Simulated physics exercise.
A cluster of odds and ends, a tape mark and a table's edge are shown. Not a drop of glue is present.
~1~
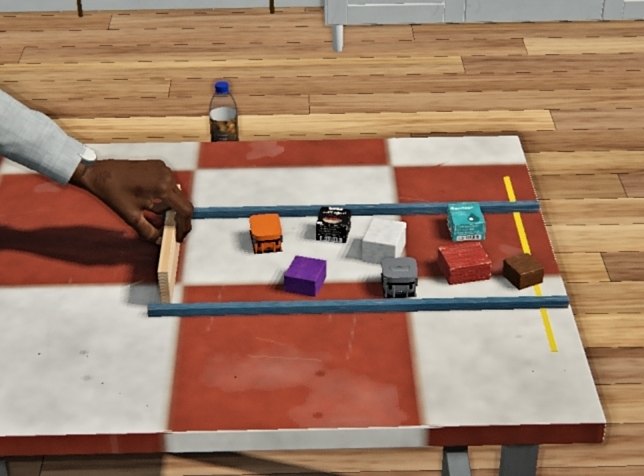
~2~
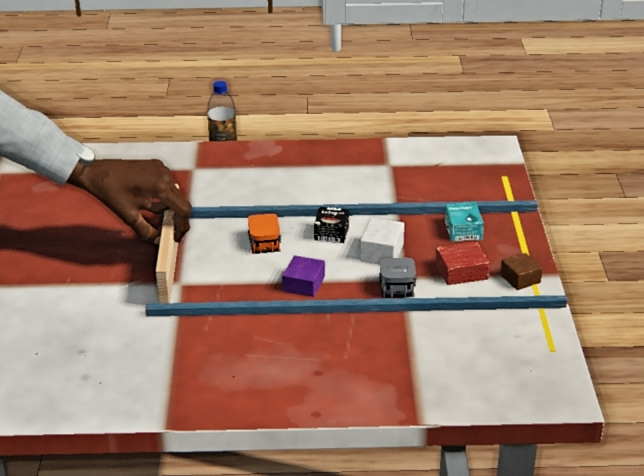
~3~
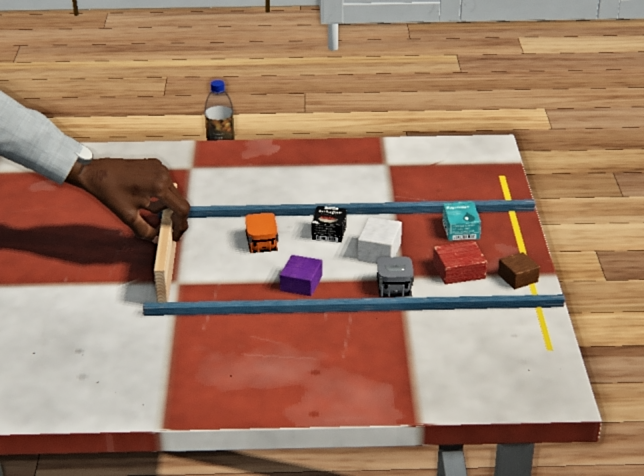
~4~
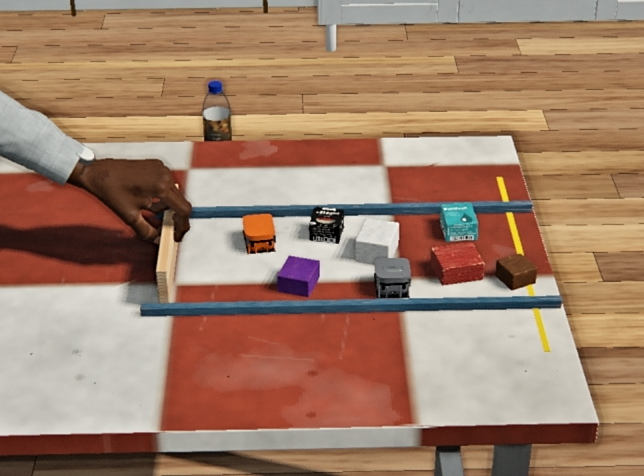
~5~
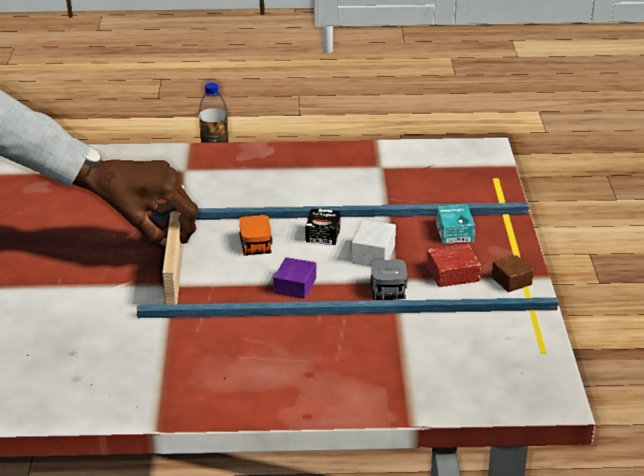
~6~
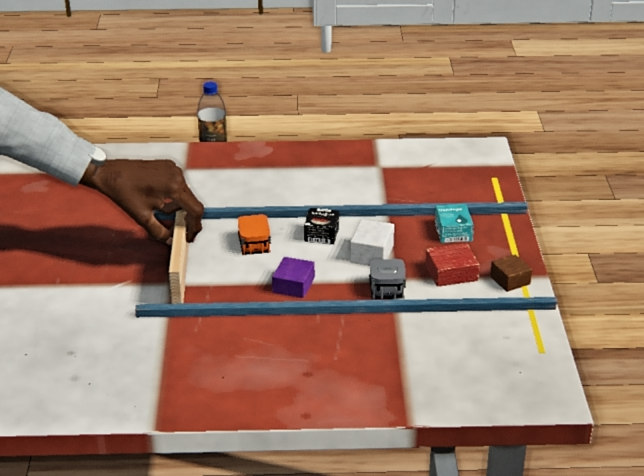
On a checkered table, a hand slides a board slightly right toward some scattered blocks.
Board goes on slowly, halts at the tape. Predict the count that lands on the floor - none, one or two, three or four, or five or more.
The push is going to clear five or more off the end.
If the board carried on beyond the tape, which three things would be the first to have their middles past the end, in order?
Earliest first: The brown block, then the turquoise box, then the red block.
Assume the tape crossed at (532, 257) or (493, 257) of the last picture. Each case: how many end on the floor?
Tallies: 8, 3.
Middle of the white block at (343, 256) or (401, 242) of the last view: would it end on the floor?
Per position - saved; not saved.
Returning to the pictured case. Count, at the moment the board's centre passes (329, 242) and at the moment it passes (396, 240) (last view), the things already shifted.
So far 4, and 8 at the second.
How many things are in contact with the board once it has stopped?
That would be 2 of them.
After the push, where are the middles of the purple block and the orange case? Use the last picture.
Near (539, 271) and (524, 225).
Early on, none off yet; brown block at rest near (511, 273); turquoise box at rest near (454, 223); red block at rest near (452, 265).
A while later, none off yet; brown block at rest near (512, 273); turquoise box at rest near (454, 223); red block travelled a little near (464, 263).
Further along, none off yet; brown block leaning a little near (561, 278); turquoise box travelled well along near (536, 223); red block travelled well along near (534, 260).
Finally, the number that fall off is five or more; lost, black box, white block, grey case, red block, turquoise box and brown block.
